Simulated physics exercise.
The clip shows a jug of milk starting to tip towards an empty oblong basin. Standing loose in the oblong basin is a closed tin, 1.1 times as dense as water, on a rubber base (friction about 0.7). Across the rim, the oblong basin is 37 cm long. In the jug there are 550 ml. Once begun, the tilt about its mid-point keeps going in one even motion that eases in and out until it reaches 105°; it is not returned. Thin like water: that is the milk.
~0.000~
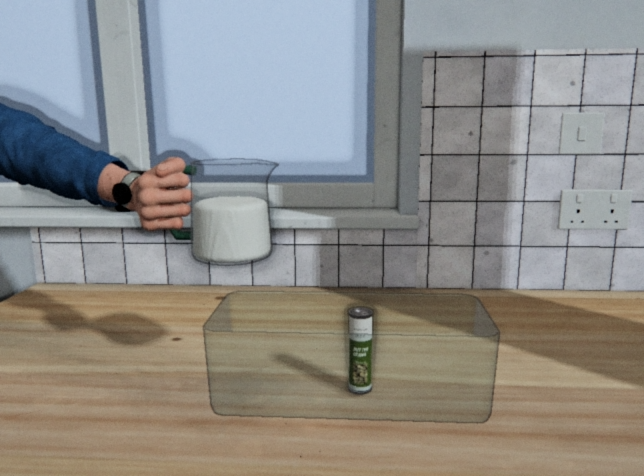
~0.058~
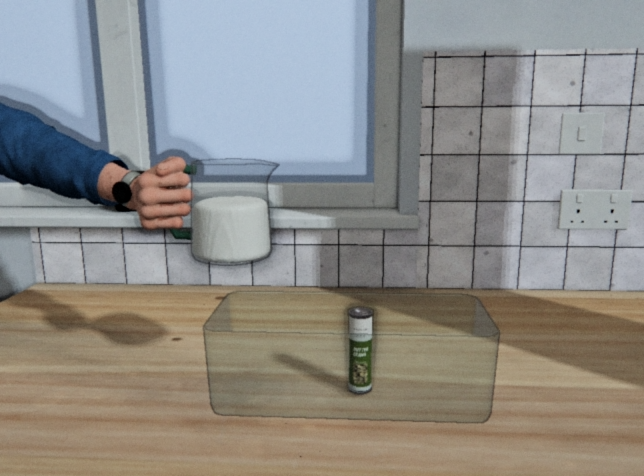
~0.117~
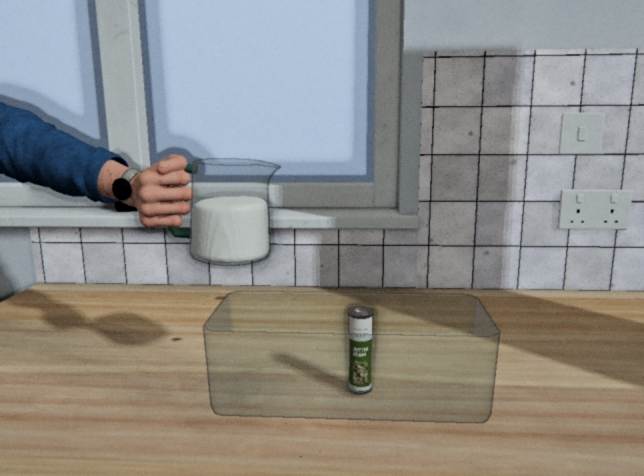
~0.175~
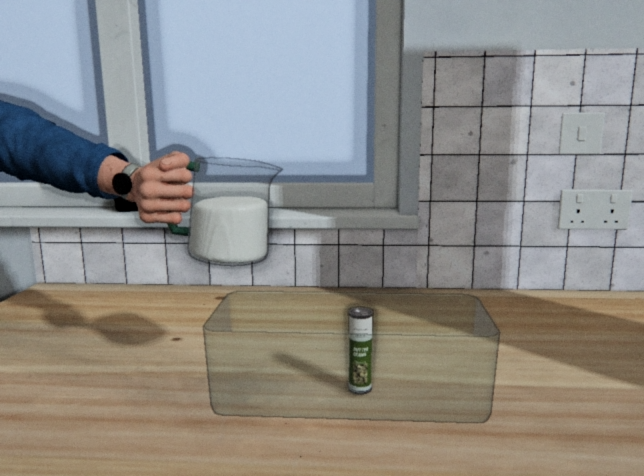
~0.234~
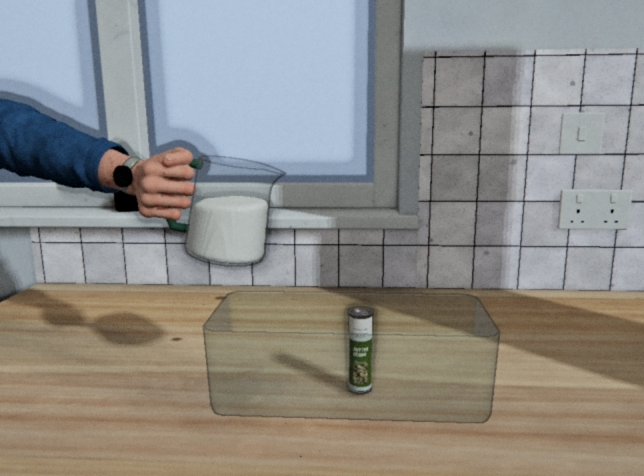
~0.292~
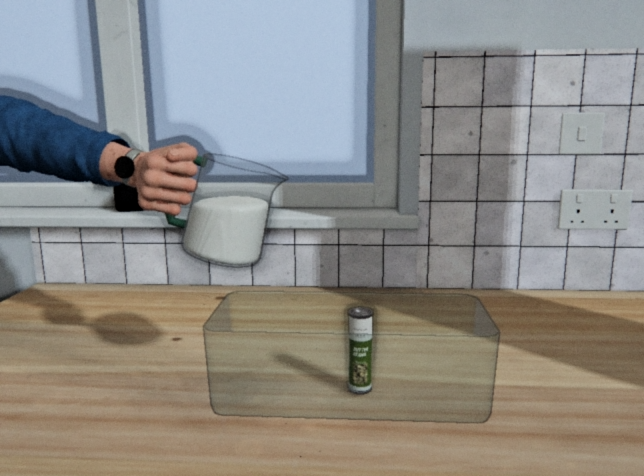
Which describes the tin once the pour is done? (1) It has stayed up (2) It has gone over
The answer is 1.
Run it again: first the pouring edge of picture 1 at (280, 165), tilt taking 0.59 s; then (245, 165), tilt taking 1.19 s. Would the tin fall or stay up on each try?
The tin stays vertical the first time and stays vertical the second time.
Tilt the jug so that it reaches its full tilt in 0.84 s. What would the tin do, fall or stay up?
The tin stays on its base.
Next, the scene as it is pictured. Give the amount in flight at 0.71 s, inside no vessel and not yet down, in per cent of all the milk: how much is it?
Some 4 % is the figure.
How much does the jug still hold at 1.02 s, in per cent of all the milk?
Near 44 percent, more or less.
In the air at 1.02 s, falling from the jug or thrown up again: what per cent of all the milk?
20 per cent or so.
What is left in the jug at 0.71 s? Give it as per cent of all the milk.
96 %.
After 0.71 s the tilt is 68° and 96 per cent is still to pour; the tin stands where it began.
After 1.02 s the tilt is 100° and 44 per cent is still to pour; the tin stands where it began.
After 1.34 s the tilt is 105° and 8 per cent is still to pour; the tin stands 1 cm from where it began.
After 1.69 s the tilt is 105° and 1 per cent is still to pour; the tin stands 1 cm from where it began.
In the end the tin stands 1 cm from where it began.
